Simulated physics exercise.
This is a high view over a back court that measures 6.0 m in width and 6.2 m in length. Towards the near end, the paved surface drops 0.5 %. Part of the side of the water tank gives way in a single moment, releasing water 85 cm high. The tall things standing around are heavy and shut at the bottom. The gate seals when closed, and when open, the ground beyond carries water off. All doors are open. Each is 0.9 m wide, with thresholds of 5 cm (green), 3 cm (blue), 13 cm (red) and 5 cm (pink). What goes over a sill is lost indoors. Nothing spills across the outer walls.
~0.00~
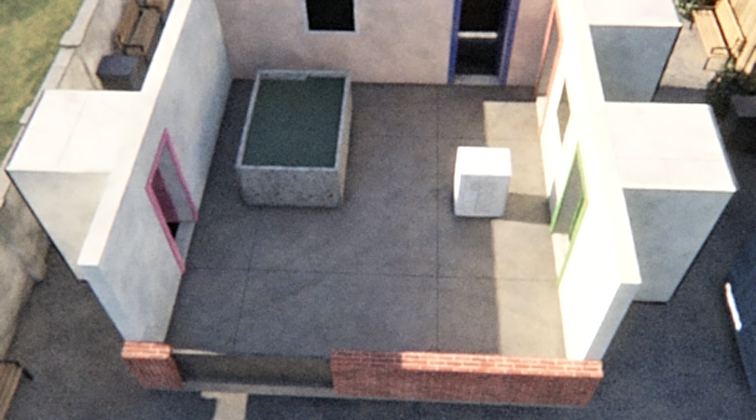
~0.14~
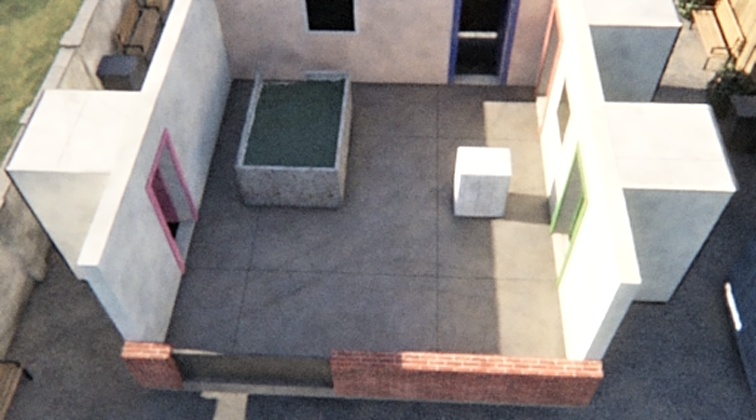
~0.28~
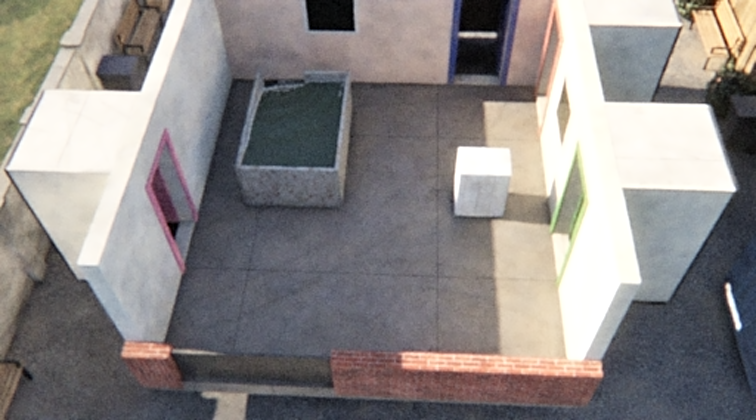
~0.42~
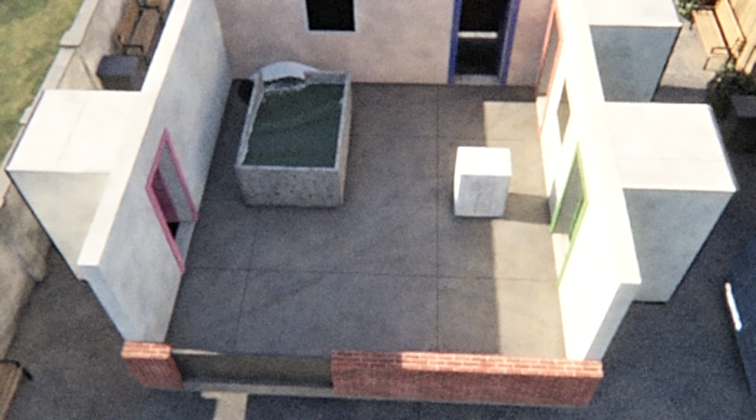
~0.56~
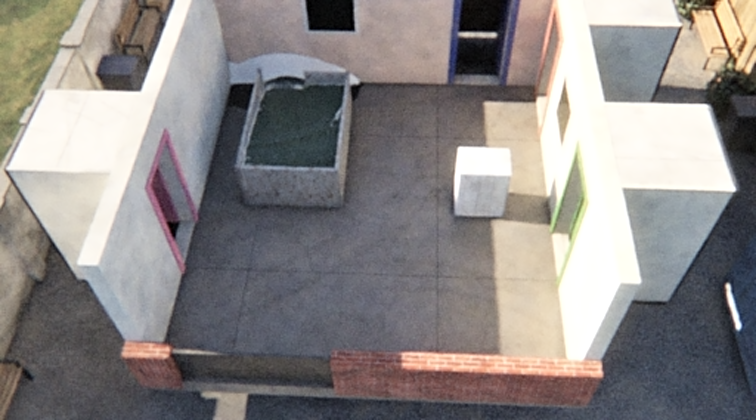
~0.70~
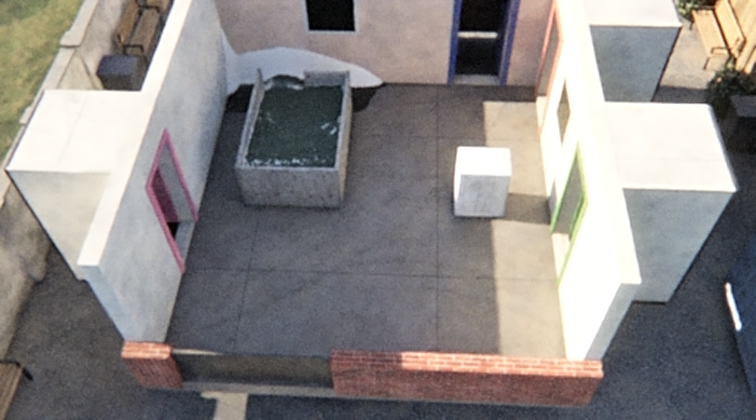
Walled courtyard seen from above, with water pouring from the far side of a stone tank and spreading along the back wall.
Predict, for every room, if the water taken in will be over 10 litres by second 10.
At the green door I expect the water to rise above the limit; at the blue door I expect the water to rise above the limit; at the red door I expect the water to rise above the limit; at the pink door I expect the water to rise above the limit.
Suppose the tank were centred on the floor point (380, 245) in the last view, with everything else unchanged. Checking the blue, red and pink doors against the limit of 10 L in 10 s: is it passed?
Compared with that limit, blue overshoots, red overshoots and pink falls short.
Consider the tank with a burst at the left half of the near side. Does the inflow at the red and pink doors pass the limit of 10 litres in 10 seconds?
Measured against that limit, red comes out short of it and pink comes out beyond it.
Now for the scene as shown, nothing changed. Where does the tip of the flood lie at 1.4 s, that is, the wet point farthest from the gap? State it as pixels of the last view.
(498, 85).
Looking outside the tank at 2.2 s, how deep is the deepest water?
Depth max: Approx. 53 cm.
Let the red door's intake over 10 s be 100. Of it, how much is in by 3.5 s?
Some 60 per cent by then.
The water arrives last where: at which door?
Green.
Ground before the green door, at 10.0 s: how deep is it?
Looks like about 11.5 cm at that spot.
After 1.4 s water covers 25 % of the floor and is deepest (66 cm) near (242, 79); green door not reached, blue door 2 cm at the sill, 0 L in, red door not reached, pink door not reached.
After 2.2 s water covers 45 % of the floor and is deepest (53 cm) near (242, 79); green door not reached, blue door 4 cm at the sill, 0 L in, red door 18 cm at the sill, 0 L in, pink door 4 cm at the sill, 0 L in.
After 3.5 s water covers 55 % of the floor and is deepest (38 cm) near (286, 87); green door 4 cm at the sill, 0 L in, blue door 3 cm at the sill, 0 L in, red door 20 cm at the sill, 40 L in, pink door 11 cm at the sill, 17 L in.
After 6.0 s water covers 85 % of the floor and is deepest (23 cm) near (556, 358); green door 7 cm at the sill, 0 L in, blue door 6 cm at the sill, 10 L in, red door 14 cm at the sill, 65 L in, pink door 9 cm at the sill, 47 L in.
After 10.0 s water covers 100 % of the floor and is deepest (14 cm) near (482, 379); green door 12 cm at the sill, 61 L in, blue door 5 cm at the sill, 39 L in, red door 8 cm at the sill, 67 L in, pink door 6 cm at the sill, 60 L in.
